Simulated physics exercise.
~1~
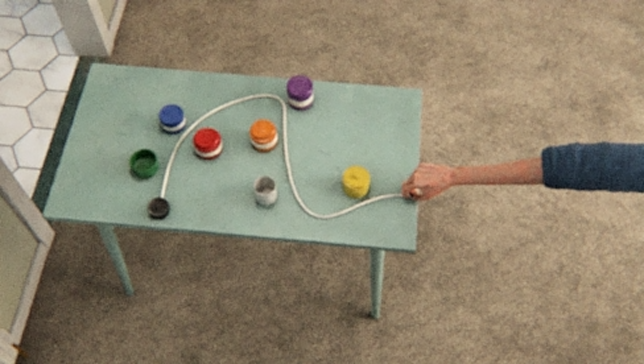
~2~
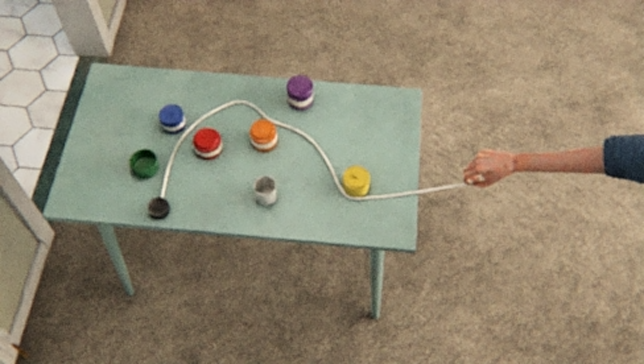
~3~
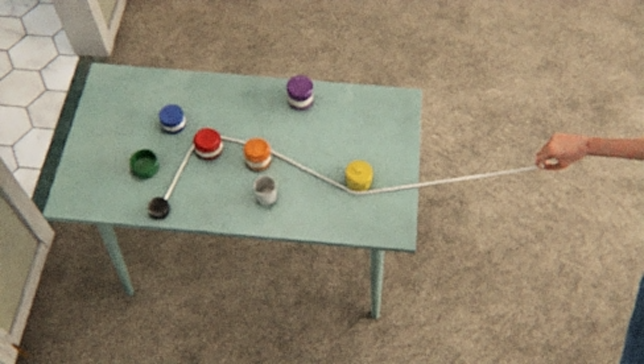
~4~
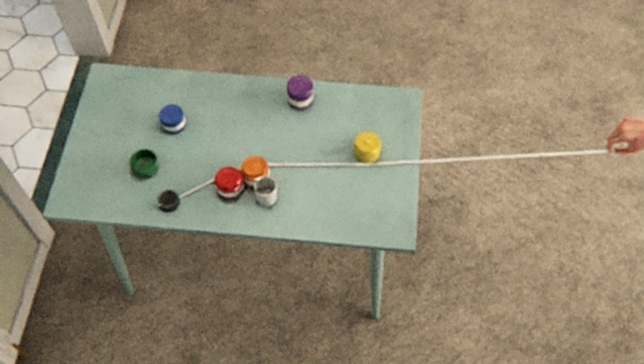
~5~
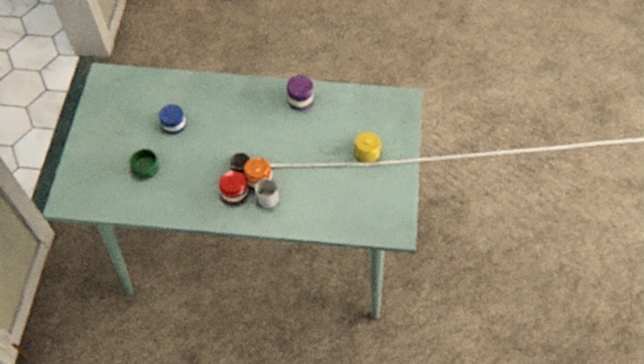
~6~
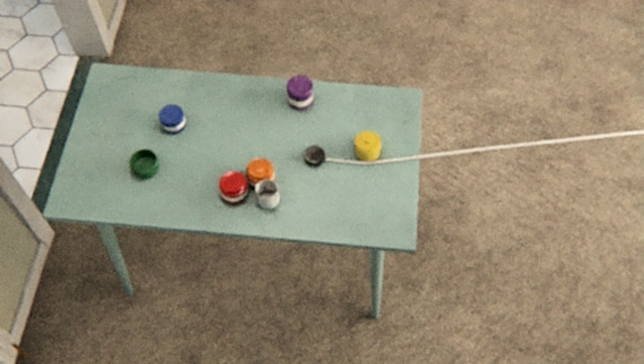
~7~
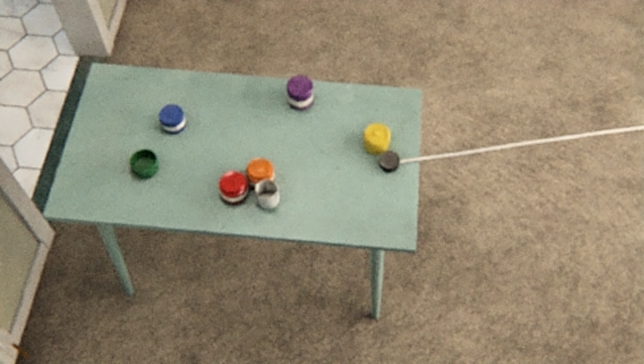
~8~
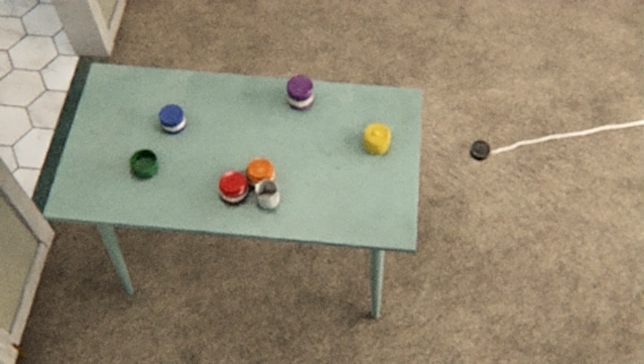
A hand pulls a white cord rightward, shifting several jars and dragging a black puck off the table.
